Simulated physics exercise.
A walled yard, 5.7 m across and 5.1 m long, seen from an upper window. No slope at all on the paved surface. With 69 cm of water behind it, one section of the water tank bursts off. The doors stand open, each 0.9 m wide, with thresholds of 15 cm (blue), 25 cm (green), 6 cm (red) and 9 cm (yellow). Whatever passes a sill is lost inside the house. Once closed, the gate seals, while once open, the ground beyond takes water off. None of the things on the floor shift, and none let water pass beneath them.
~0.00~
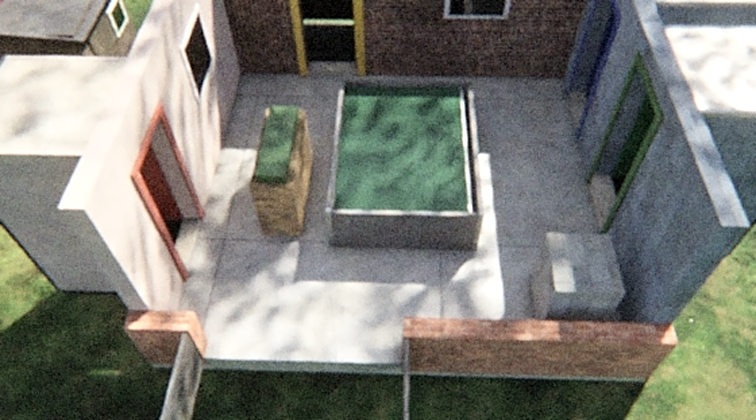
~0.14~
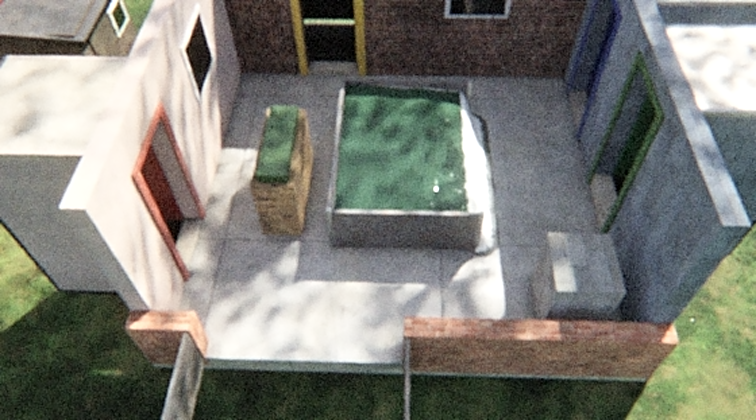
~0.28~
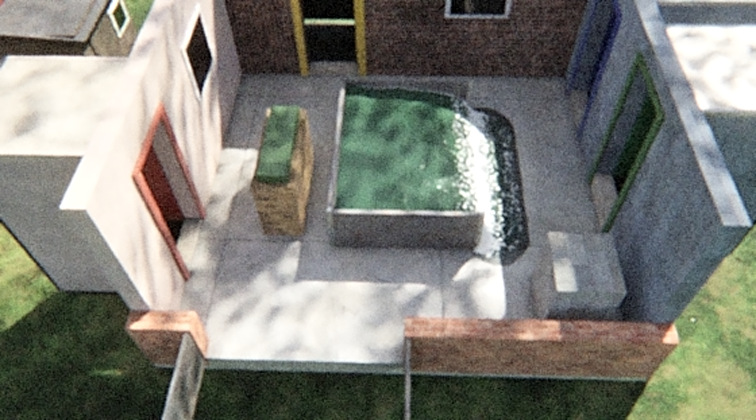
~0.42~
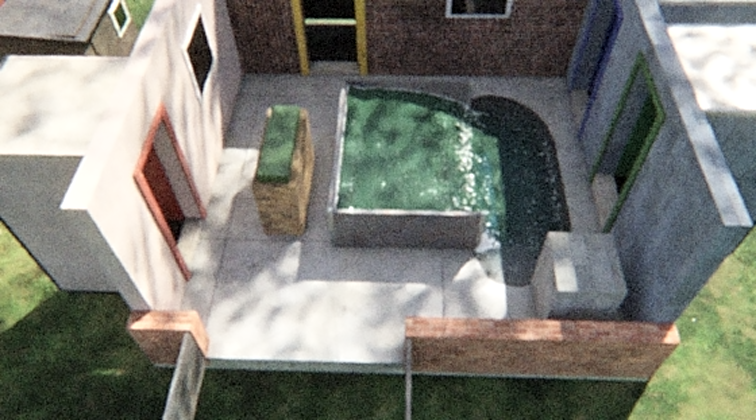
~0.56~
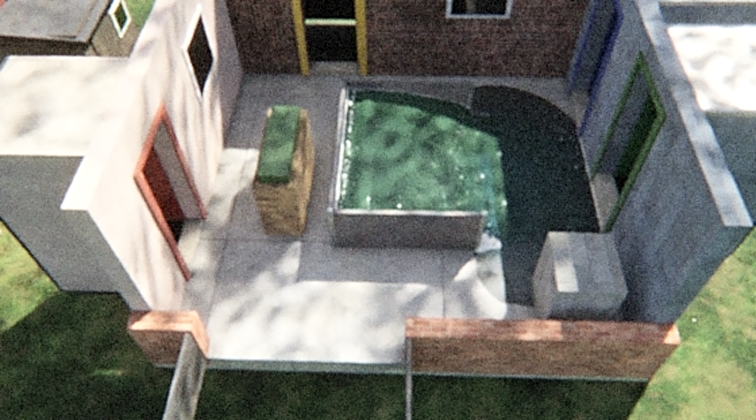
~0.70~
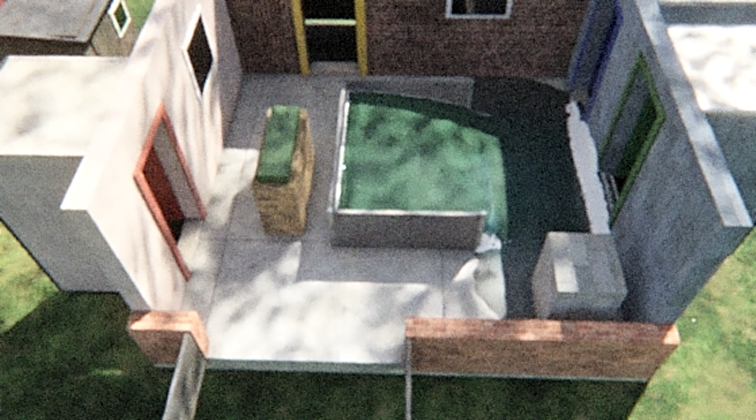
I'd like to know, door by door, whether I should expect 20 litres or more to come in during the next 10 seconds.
As I see it, blue door: Outstrips the figure, green door: Outstrips the figure, red door: Outstrips the figure, yellow door: Lags behind the figure.
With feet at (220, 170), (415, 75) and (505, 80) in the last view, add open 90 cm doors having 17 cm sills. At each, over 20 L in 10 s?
Less, less, more.
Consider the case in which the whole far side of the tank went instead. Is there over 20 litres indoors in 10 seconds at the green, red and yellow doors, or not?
Against that limit: Green not over, red over, yellow above.
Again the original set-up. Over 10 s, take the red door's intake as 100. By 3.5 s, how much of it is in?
Some 0 per cent by then.
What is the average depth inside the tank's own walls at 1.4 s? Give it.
Depth, averaged: Around 32 centimetres.
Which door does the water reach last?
Door: Red.
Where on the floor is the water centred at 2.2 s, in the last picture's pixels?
Roughly (502, 180).
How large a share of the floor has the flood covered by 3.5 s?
I'd guess around 75 %.
After 1.4 s water covers 35 % of the floor and is deepest (49 cm) near (592, 201); blue door 33 cm at the sill, 39 L in, green door 48 cm at the sill, 67 L in, red door not reached, yellow door not reached.
After 2.2 s water covers 40 % of the floor and is deepest (50 cm) near (627, 351); blue door 33 cm at the sill, 112 L in, green door 40 cm at the sill, 155 L in, red door not reached, yellow door not reached.
After 3.5 s water covers 75 % of the floor and is deepest (32 cm) near (627, 351); blue door 26 cm at the sill, 191 L in, green door 21 cm at the sill, 189 L in, red door not reached, yellow door 5 cm at the sill, 0 L in.
After 6.0 s water covers 95 % of the floor and is deepest (20 cm) near (268, 214); blue door 13 cm at the sill, 220 L in, green door 11 cm at the sill, 189 L in, red door 14 cm at the sill, 40 L in, yellow door 5 cm at the sill, 0 L in.
After 10.0 s water covers 95 % of the floor and is deepest (14 cm) near (627, 351); blue door 11 cm at the sill, 220 L in, green door 12 cm at the sill, 189 L in, red door 9 cm at the sill, 115 L in, yellow door 8 cm at the sill, 0 L in.
